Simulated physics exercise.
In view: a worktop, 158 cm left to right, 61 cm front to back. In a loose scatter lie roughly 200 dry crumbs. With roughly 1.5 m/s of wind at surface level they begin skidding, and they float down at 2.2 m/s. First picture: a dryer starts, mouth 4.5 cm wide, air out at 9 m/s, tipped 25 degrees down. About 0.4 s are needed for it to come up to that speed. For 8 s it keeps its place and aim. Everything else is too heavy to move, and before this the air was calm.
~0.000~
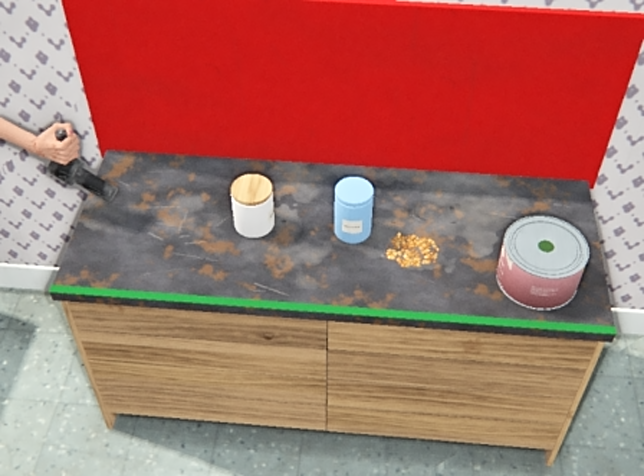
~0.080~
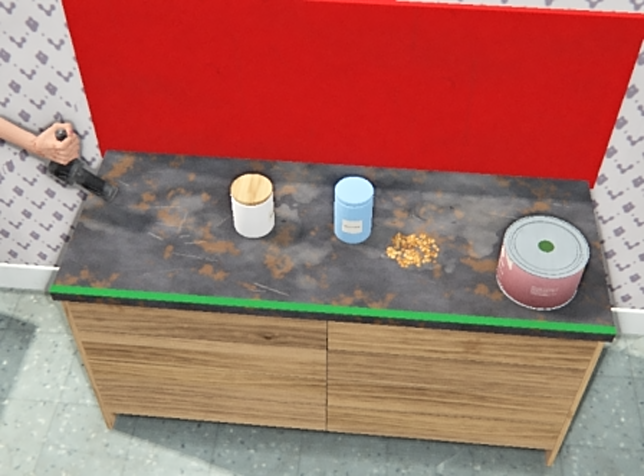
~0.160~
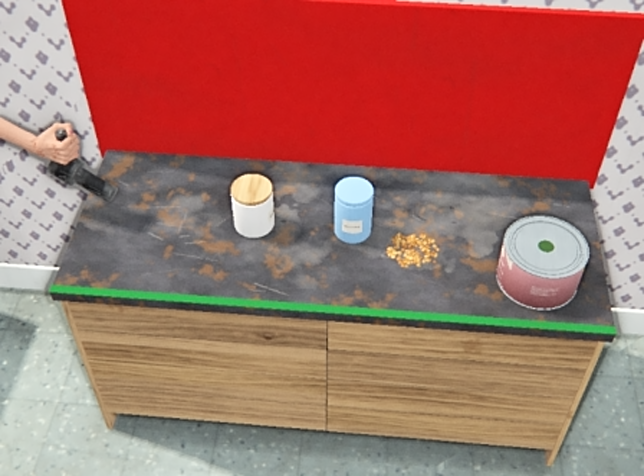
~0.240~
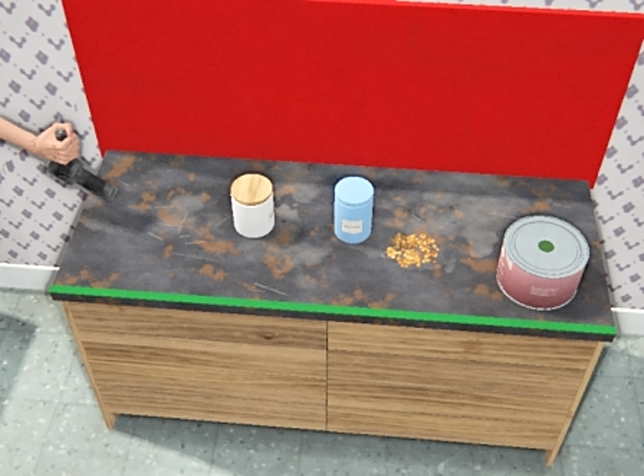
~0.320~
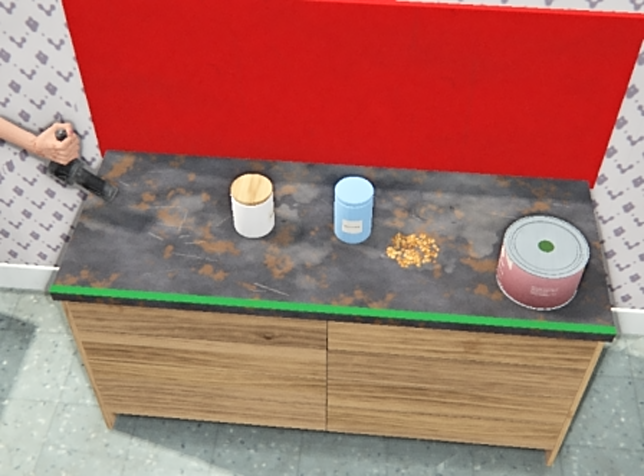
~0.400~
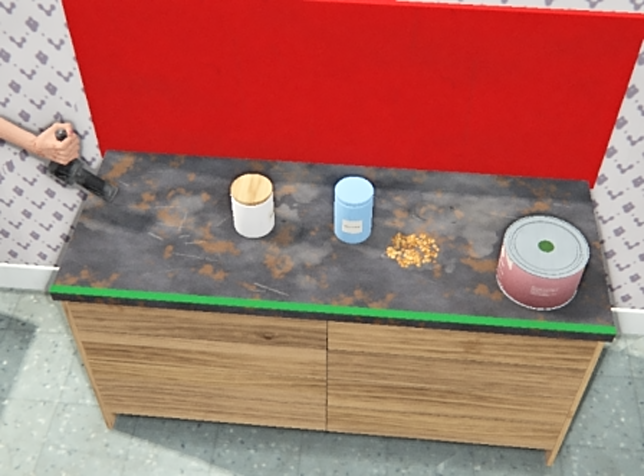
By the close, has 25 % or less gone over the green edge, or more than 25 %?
25 % or less.
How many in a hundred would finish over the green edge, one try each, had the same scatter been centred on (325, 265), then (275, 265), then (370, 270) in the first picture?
40 %, 80 %, 30 %.
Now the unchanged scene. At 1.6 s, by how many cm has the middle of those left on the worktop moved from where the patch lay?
It comes to near 20 cm.
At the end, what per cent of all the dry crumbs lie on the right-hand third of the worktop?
It comes out near 80 in a hundred.
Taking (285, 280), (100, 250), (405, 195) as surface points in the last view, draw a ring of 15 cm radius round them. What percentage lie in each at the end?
In turn about 0 %, 0 %, 0 %.
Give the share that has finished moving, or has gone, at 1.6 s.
About 30 %.
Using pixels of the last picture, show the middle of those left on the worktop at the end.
I'd put it close to (484, 248) in the last view.
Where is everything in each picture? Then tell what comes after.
In the first frame, the middle of the dry crumbs is near (414, 251), none has stirred yet and the mouth of the dryer is at (113, 196).
In the second frame, the middle of the dry crumbs is near (414, 251), none has stirred yet and the green edge is centred on (327, 313).
In the third frame, the middle of the dry crumbs is near (414, 251), none has stirred yet, the top of a jar is at (354, 190) and the top of a large tin is at (546, 246).
In the fourth frame, the middle of the dry crumbs is near (414, 251) and none has stirred yet.
In the fifth frame, the middle of the dry crumbs is near (414, 251) and none has stirred yet.
In the sixth frame, the middle of the dry crumbs is near (414, 251) and none has stirred yet.
After 1.6 s, 73 % are on the move or not yet settled, 0 % are over the green edge; the middle of those still in play is near (483, 256).
After 2.6 s, 70 % are on the move or not yet settled, 0 % are over the green edge; the middle of those still in play is near (493, 254).
After 4.4 s, 65 % are on the move or not yet settled, 0 % are over the green edge; the middle of those still in play is near (493, 254).
After 8.0 s, at the end, 0 % are over the green edge; the middle of those still in play is near (484, 248).
